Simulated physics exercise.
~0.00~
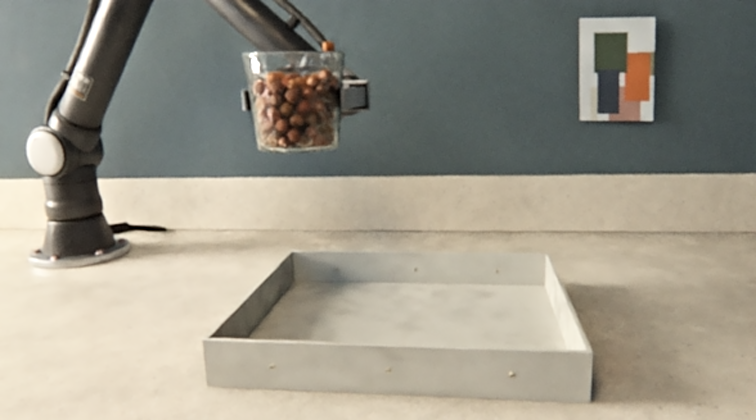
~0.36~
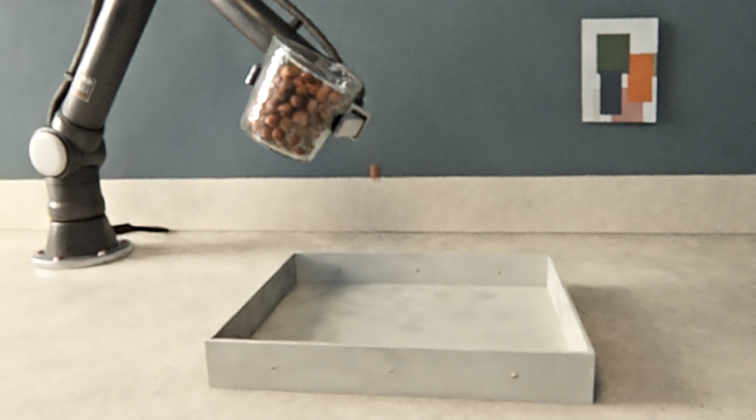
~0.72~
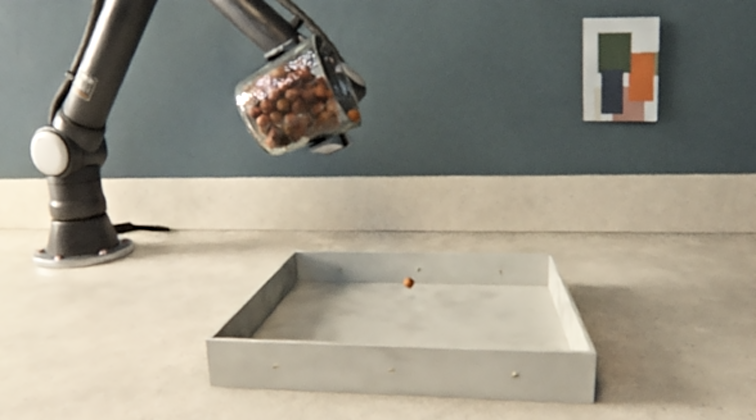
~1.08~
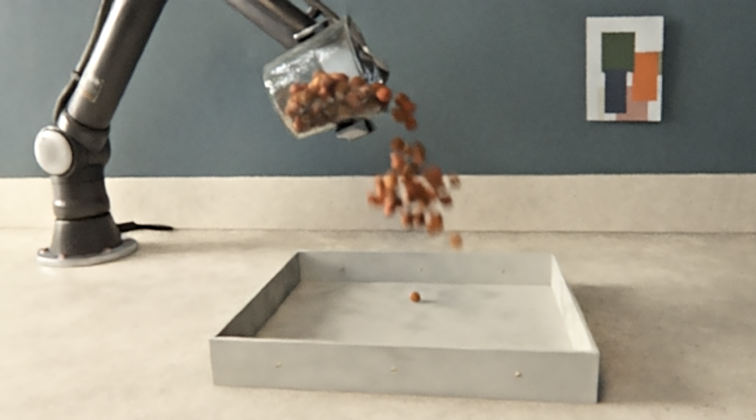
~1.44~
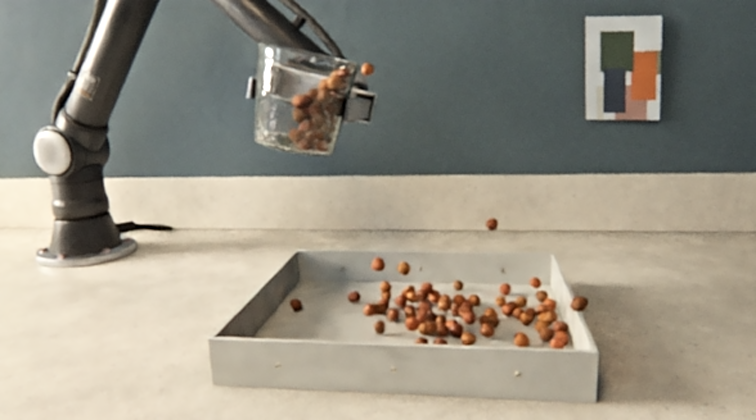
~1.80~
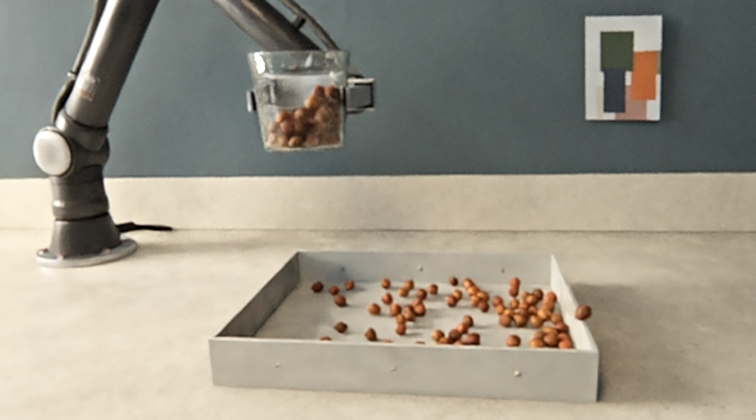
At first, a robot arm holds a clear tumbler heaped with reddish-brown hazelnuts upright above an empty, shallow grey tray on a pale table top. The arm tips the tumbler to the right, and a single nut drops and lands in the tray. As the tumbler leans further onto its side, a thick cluster of hazelnuts spills over the rim and falls. The arm then swings the tumbler back up while the fallen nuts scatter and bounce across the tray. Finally the tumbler is upright again, still partly filled, and most of the hazelnuts lie spread in the tray, many gathered toward its right side.
